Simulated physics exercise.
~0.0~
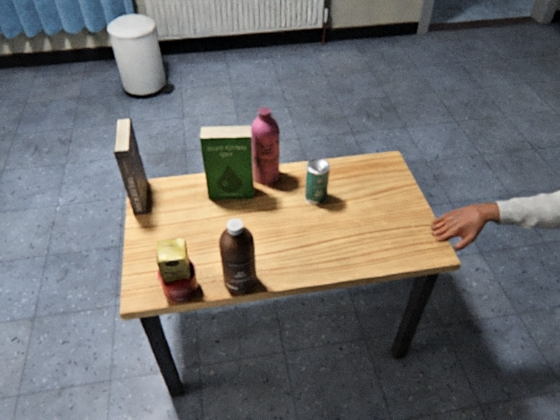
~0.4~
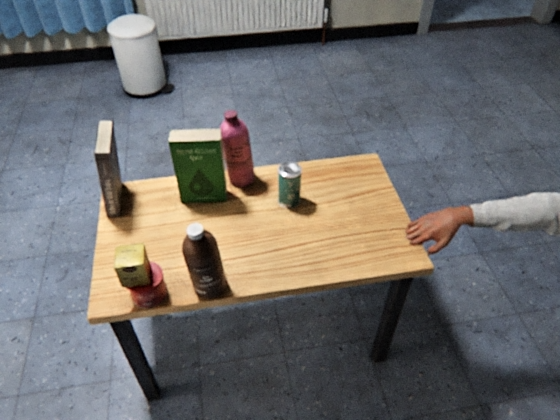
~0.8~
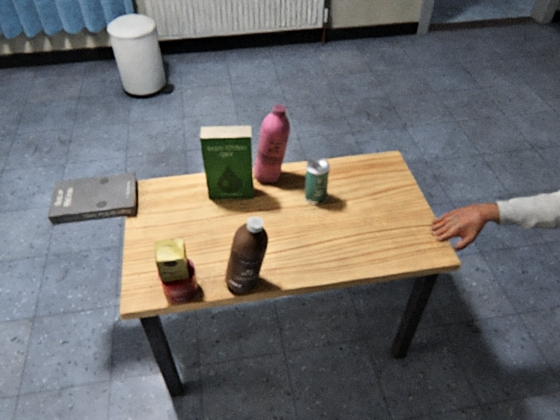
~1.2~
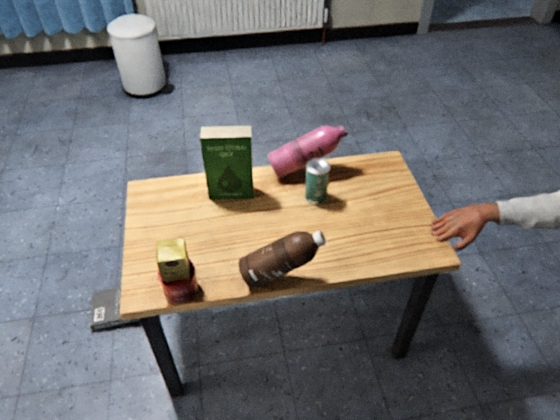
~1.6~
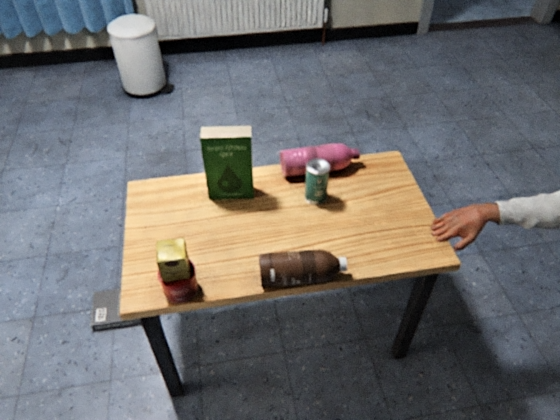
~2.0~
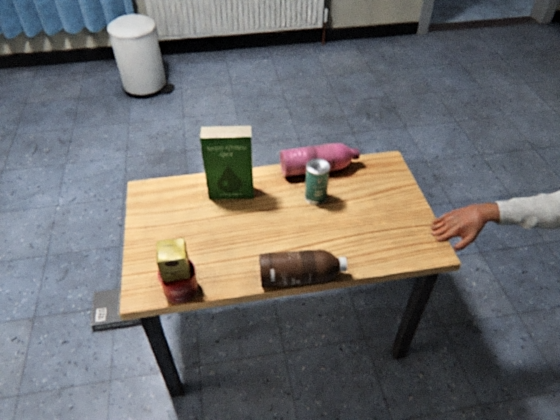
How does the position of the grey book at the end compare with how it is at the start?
At the start the grey book stands upright on the table, and at the end it lies on its side on the floor.
In this clip, a hand rests on a light wooden table as it shifts left and then back right; the grey book topples off the left side to the floor, and the pink and brown bottles tip over and lie on the table while the green book stays standing.
